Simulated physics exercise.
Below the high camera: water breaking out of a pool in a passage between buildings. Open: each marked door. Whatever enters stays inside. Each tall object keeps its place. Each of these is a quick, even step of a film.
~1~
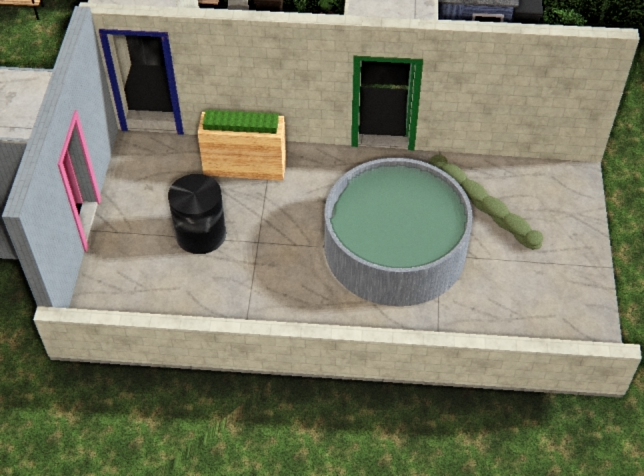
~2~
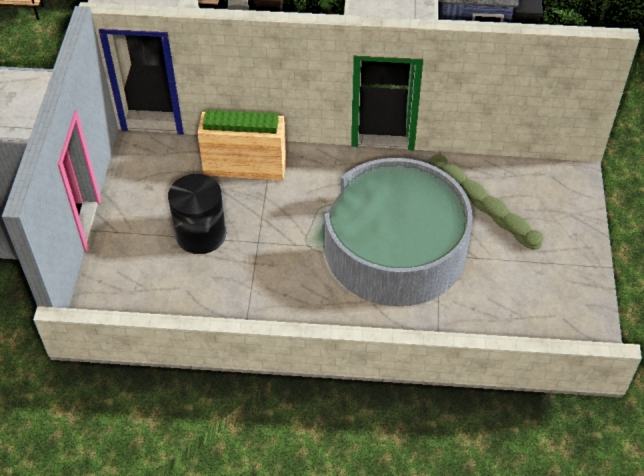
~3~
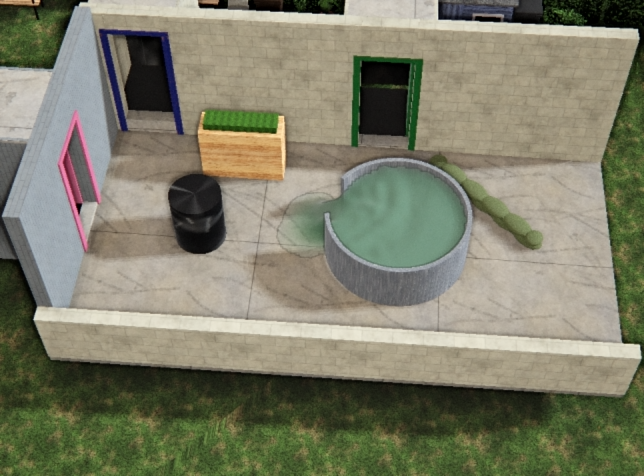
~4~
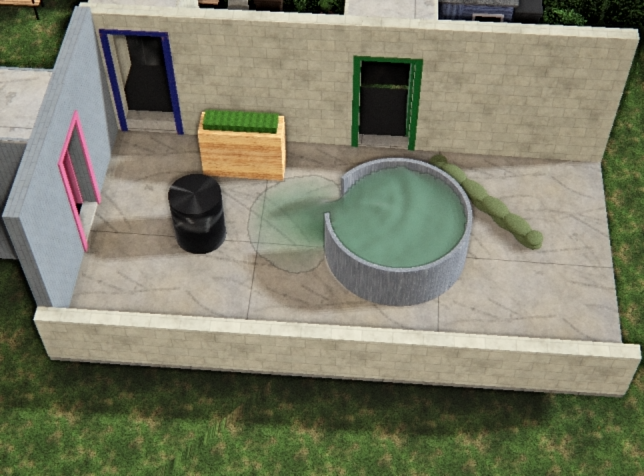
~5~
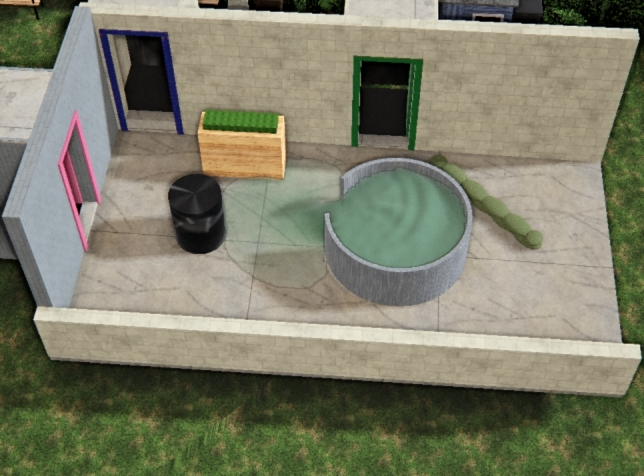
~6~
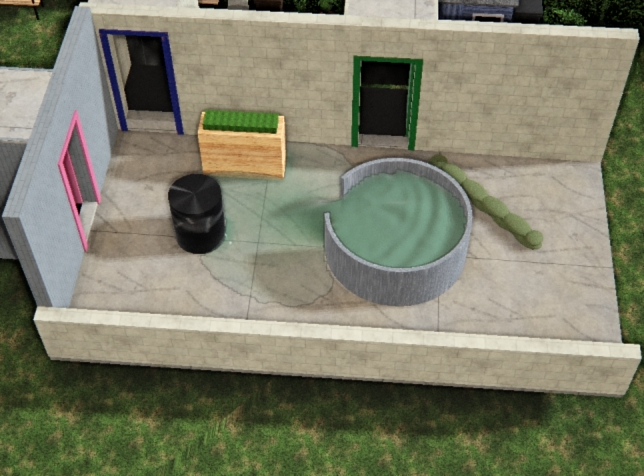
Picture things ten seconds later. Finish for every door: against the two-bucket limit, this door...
The pink door surpasses it; the green door remains within it; the blue door remains within it.
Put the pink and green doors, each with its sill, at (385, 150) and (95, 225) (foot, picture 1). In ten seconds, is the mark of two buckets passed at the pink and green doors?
Result: Pink remains beneath it, green goes past the limit.
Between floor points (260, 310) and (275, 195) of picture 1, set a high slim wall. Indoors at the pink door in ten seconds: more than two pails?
As far as I can tell, the pink doesn't reach the mark.
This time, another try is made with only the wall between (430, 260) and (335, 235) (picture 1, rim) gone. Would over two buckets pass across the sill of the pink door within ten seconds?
Well, the pink door simply overshoots.
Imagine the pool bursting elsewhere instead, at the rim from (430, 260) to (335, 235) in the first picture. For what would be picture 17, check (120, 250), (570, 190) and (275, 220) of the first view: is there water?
Going through them one by one, I'd say waterlogged, then high and dry, then high and dry.
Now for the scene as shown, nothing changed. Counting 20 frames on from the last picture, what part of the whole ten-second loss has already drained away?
Close to 10 per cent, I'd say.
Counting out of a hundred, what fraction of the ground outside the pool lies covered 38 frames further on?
My best guess is some 75 %.
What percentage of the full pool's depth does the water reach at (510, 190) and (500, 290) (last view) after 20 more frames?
First near 0, then near 0 per cent.
A moment on, water covers 30 % of the floor; the pink door not reached, the green door not reached, the blue door not reached.
Next, water covers 45 % of the floor; the pink door under two buckets in, the green door wet at the sill, nothing in, the blue door wet at the sill, nothing in.
Then, water covers 55 % of the floor; the pink door over two buckets in, the green door wet at the sill, nothing in, the blue door under two buckets in.
Later, water covers 75 % of the floor; the pink door far over two buckets in, the green door wet at the sill, nothing in, the blue door under two buckets in.
In the end, water covers 90 % of the floor; the pink door far over two buckets in, the green door under two buckets in, the blue door under two buckets in.
